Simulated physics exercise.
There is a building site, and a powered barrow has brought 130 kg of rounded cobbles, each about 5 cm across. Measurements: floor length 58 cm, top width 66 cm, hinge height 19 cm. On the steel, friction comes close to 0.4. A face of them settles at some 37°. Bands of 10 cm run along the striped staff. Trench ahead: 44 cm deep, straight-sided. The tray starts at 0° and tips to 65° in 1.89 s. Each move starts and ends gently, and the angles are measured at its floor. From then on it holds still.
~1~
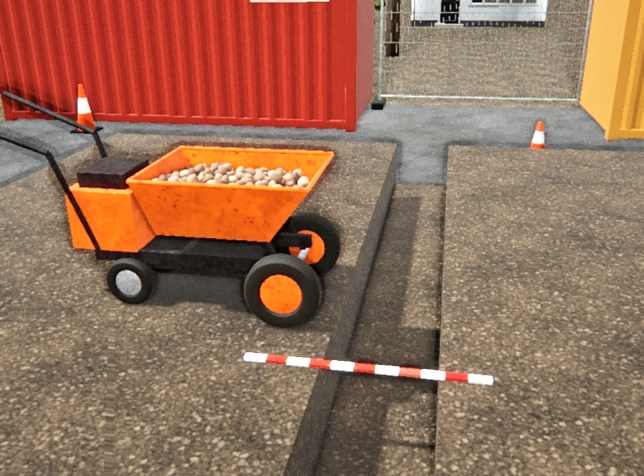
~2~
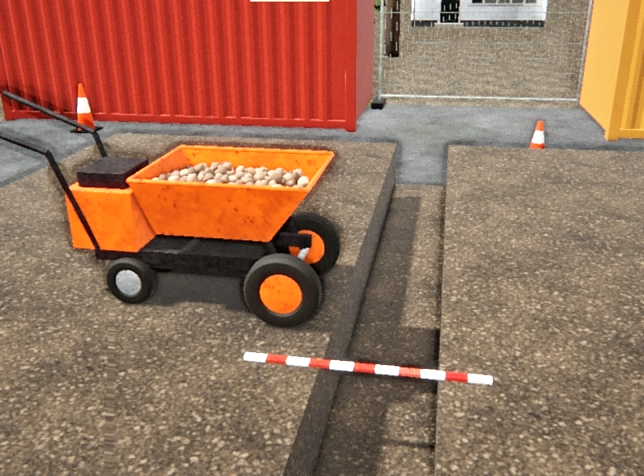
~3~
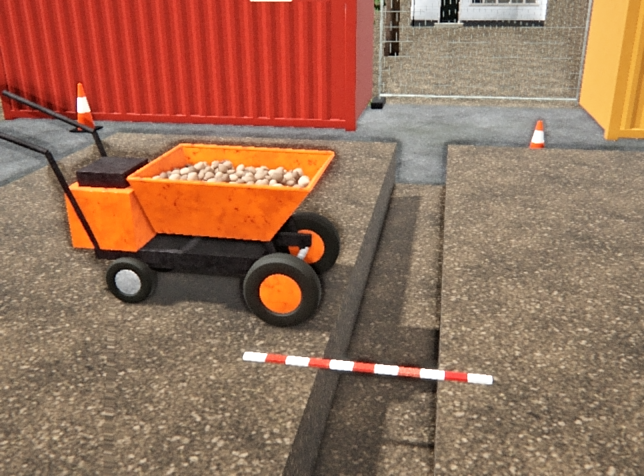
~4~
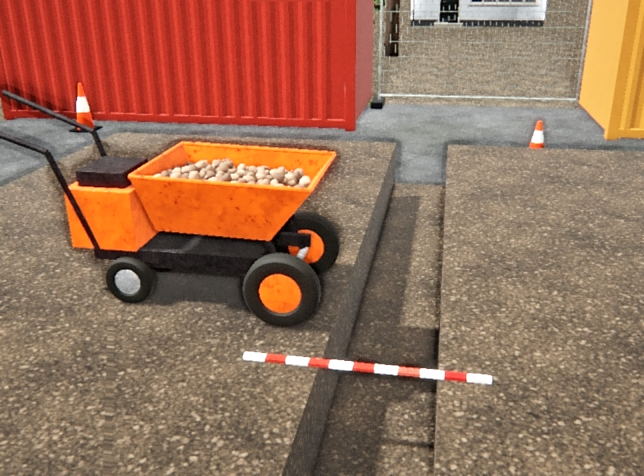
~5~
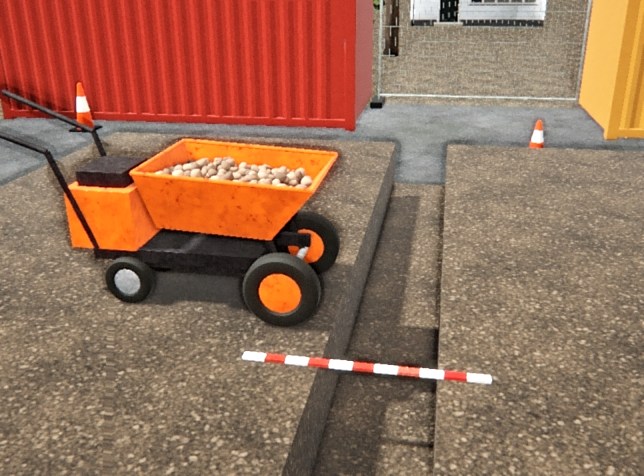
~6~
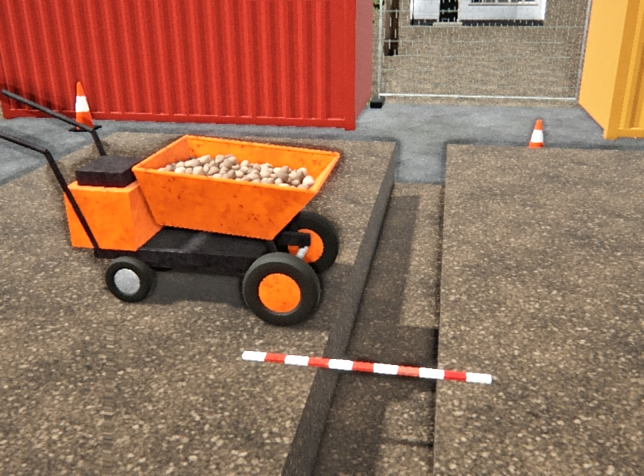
A building site of rough brown ground is seen from slightly above, with a red container at the back left, a yellow one at the right, and a mesh fence between them. An orange barrow with black handles, loaded with pale rounded stones, stands left of a straight trench crossed by a red-and-white striped staff, near two traffic cones. The barrow's tray tilts very slightly towards the right, while all else stays still.
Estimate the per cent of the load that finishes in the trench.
Roughly 75 percent.
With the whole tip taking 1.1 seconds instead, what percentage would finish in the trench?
About 60%.
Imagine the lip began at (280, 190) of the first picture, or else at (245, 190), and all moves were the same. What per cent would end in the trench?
From the first spot near 100, from the second near 100 per cent.
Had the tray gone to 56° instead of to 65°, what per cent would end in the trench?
It would be close to 45 percent.
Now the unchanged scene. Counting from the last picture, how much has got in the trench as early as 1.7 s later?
25 per cent or so by then.
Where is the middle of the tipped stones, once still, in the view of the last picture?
About (418, 365).
Then, 1.1 s after the last picture the floor is at 55°, 99 % in the tray, 1 % in the trench; the foremost stones are at (401, 248).
Then, 1.7 s after the last picture the floor is at 65°, 63 % in the tray, 26 % in the trench, 11 % past the trench; the foremost stones are at (497, 336).
Then, 2.0 s after the last picture the floor is at 65°, 37 % in the tray, 39 % in the trench, 25 % past the trench; the foremost stones are at (553, 327).
Then, 4.0 s after the last picture the floor is at 65°, 0 % in the tray, 75 % in the trench, 25 % past the trench; the foremost stones are at (573, 316).
